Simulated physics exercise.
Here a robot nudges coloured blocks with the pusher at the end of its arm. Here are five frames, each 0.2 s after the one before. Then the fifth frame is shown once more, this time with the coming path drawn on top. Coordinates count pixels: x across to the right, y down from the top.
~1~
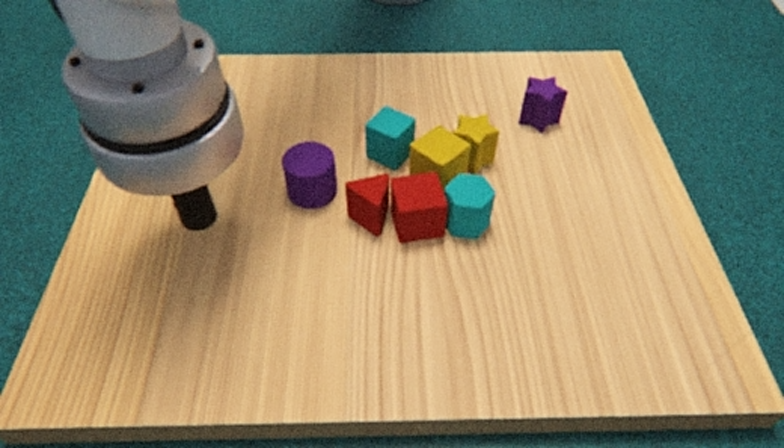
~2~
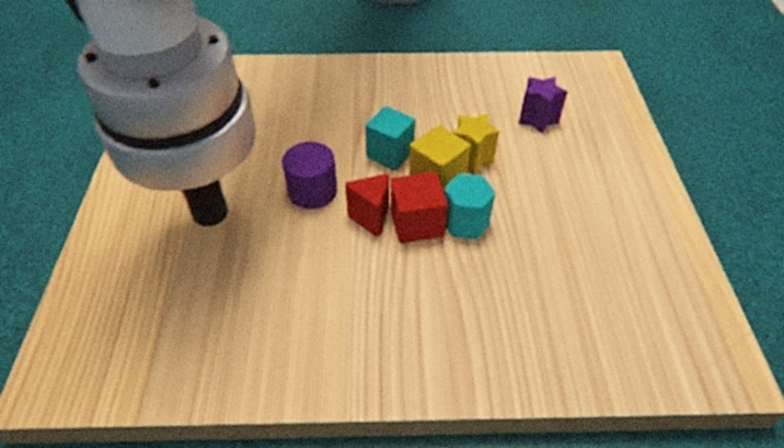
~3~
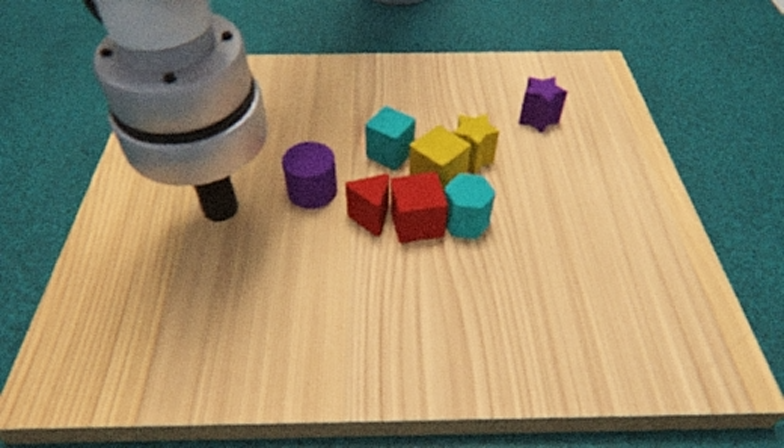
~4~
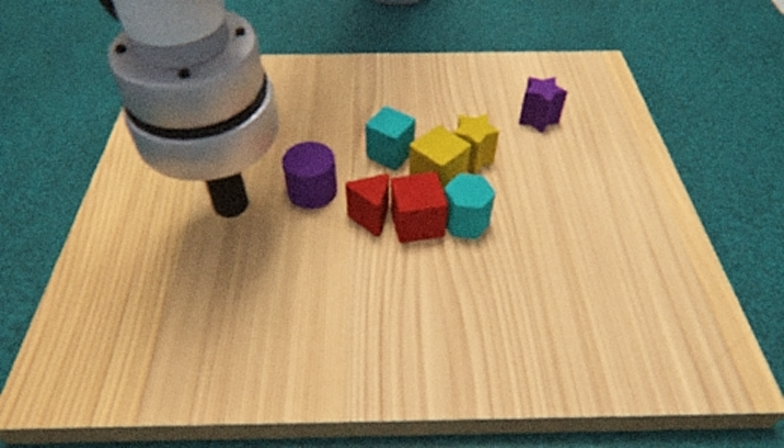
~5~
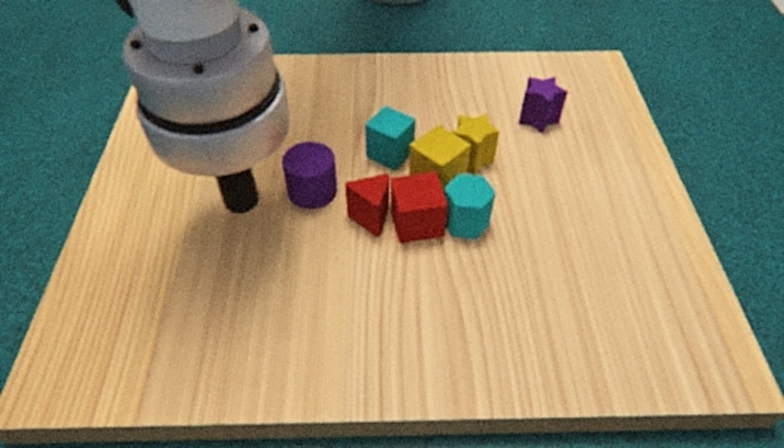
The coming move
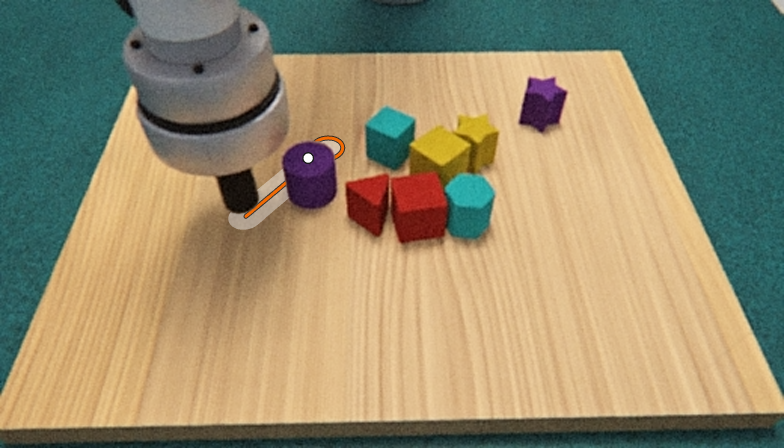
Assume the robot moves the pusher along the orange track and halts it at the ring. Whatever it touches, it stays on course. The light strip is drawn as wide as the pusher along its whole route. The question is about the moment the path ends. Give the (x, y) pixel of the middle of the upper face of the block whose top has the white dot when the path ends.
I predict (337, 149).
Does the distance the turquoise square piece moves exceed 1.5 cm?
In short: No.
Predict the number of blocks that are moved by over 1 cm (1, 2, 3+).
It displaces one.
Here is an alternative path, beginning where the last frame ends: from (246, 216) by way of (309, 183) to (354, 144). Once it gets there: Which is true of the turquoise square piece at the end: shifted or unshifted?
Somewhere new.
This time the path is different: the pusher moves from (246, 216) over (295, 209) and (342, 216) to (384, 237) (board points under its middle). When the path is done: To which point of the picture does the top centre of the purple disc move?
About (335, 149).
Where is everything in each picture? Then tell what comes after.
The first picture shows lower end of the pusher (200, 218), tops of blocks, purple disc (308, 158), turquoise square piece (391, 121).
The second picture shows pusher (210, 214), blocks as before.
The third picture shows pusher (221, 209), blocks as before.
The fourth picture shows pusher (231, 205), blocks as before.
The fifth picture shows pusher (242, 201), purple disc (308, 158), turquoise square piece (391, 121).
The drawn path runs from (246, 216) directly to (327, 148); the dot is on the purple disc.
On the path given first. One third of the way, pusher (272, 177); purple disc (312, 157).
Two thirds of the way, pusher (300, 154); purple disc (335, 149).
At the end, pusher (326, 133); purple disc (337, 149); turquoise square piece not moved.
